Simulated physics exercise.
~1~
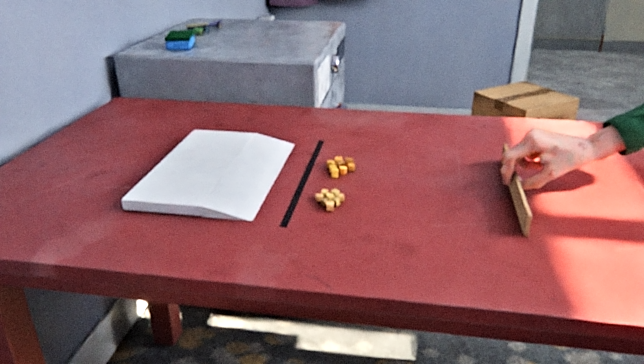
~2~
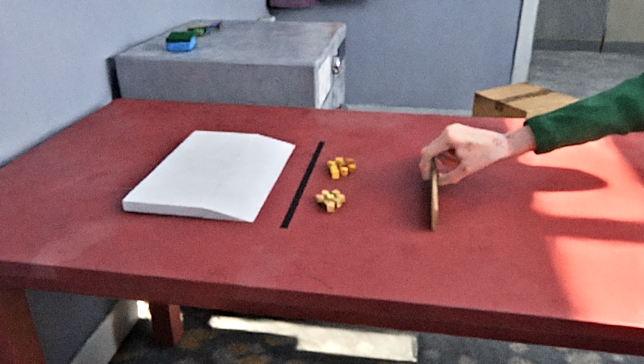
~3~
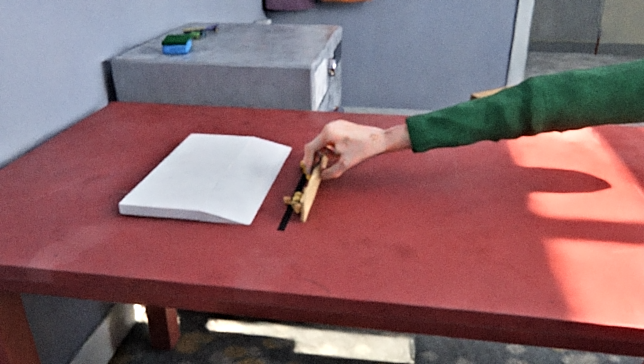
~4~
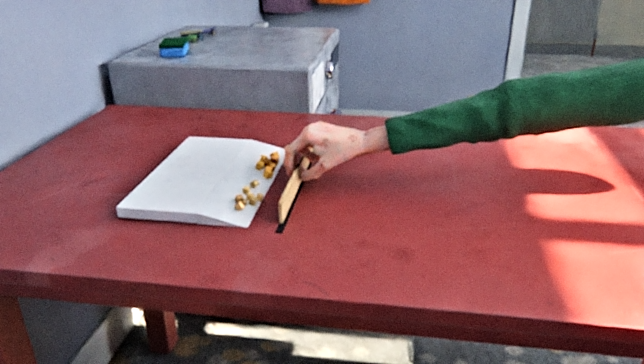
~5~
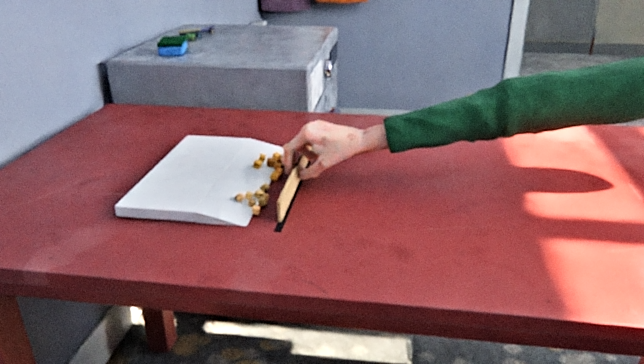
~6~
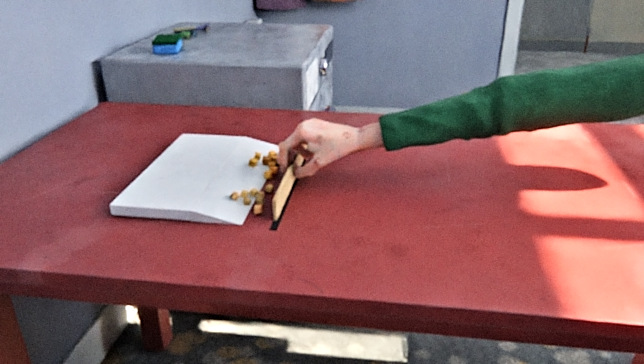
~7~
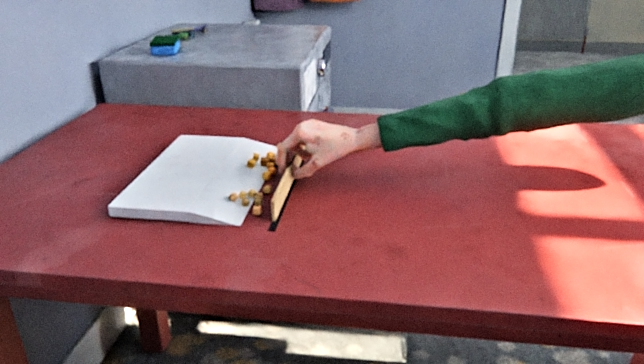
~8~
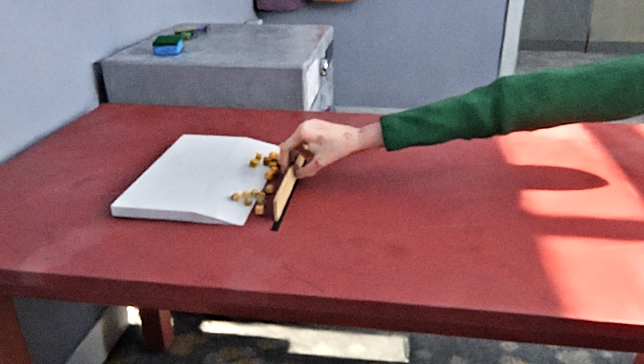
We see a green-sleeved hand sweep an upright card left across a red table, pushing two batches of small yellowish bits toward a white slab. The card stops at the black tape, and the bits end up partly on the slab's sloping edge, partly short of it.
